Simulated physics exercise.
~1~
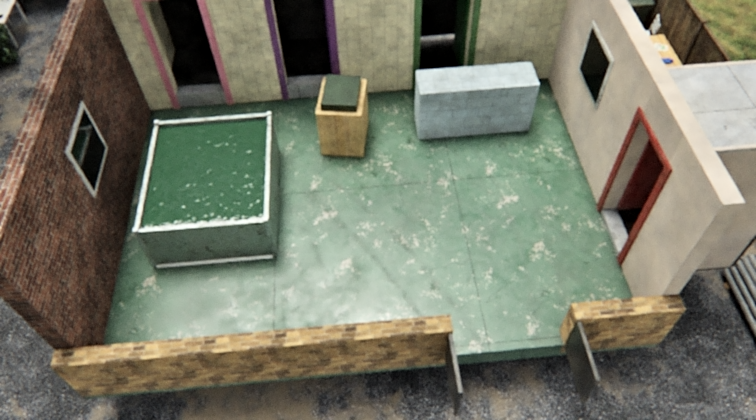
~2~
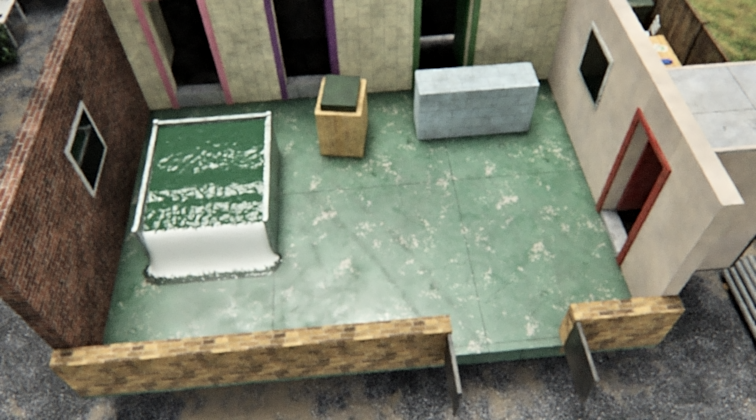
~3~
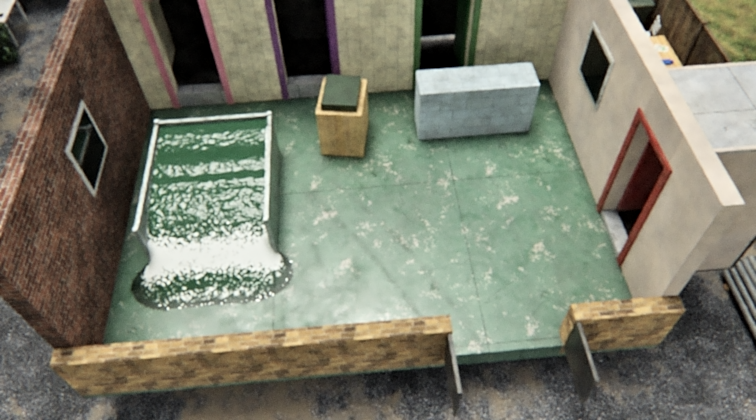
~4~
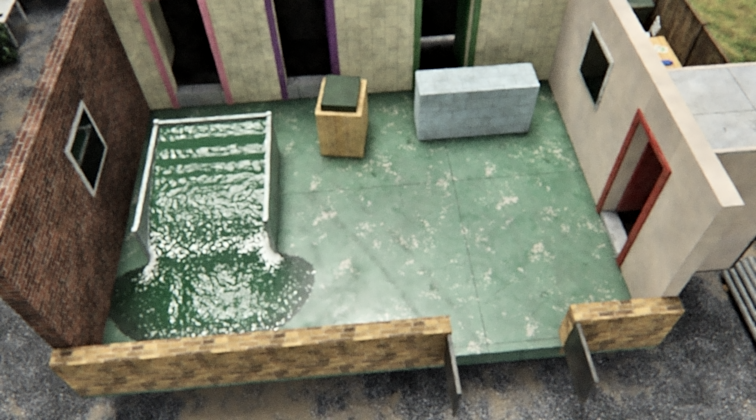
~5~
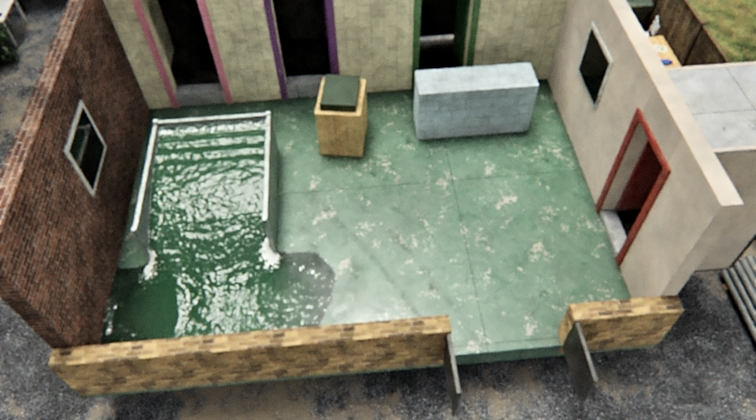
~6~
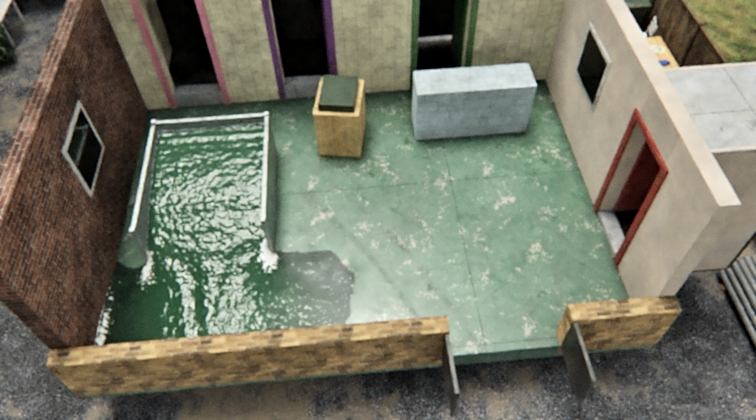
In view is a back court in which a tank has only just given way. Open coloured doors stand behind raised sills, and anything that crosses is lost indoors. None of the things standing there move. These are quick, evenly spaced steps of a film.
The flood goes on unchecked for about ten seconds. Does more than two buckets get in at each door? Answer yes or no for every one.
Purple door: No, green door: Yes, pink door: No, red door: Yes.
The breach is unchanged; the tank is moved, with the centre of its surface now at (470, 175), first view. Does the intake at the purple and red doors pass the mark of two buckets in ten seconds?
Purple door falls short, red door falls short.
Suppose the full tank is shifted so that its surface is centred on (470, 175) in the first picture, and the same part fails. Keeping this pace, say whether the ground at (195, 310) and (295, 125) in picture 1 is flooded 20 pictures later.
Spot one ends up sodden, spot two left untouched.
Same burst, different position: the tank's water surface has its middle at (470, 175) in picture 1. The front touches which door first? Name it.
Door marked red.
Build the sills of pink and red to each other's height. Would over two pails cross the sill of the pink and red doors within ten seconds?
The pink one exceeds it, the red one falls short.
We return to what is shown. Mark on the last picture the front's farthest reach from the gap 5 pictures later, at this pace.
My guess is roughly (458, 338).
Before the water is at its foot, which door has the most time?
Last comes the one in green.
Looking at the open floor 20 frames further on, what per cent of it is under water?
I'd say close to 65 per cent.
A moment on, water covers 20 % of the floor; the purple door not reached, the green door not reached, the pink door not reached, the red door not reached.
Next, water covers 35 % of the floor; the purple door not reached, the green door not reached, the pink door not reached, the red door not reached.
Then, water covers 65 % of the floor; the purple door not reached, the green door not reached, the pink door wet at the sill, nothing in, the red door over two buckets in.
Later, water covers 95 % of the floor; the purple door wet at the sill, nothing in, the green door under two buckets in, the pink door wet at the sill, nothing in, the red door far over two buckets in.
In the end, water covers 100 % of the floor; the purple door wet at the sill, nothing in, the green door far over two buckets in, the pink door wet at the sill, nothing in, the red door far over two buckets in.
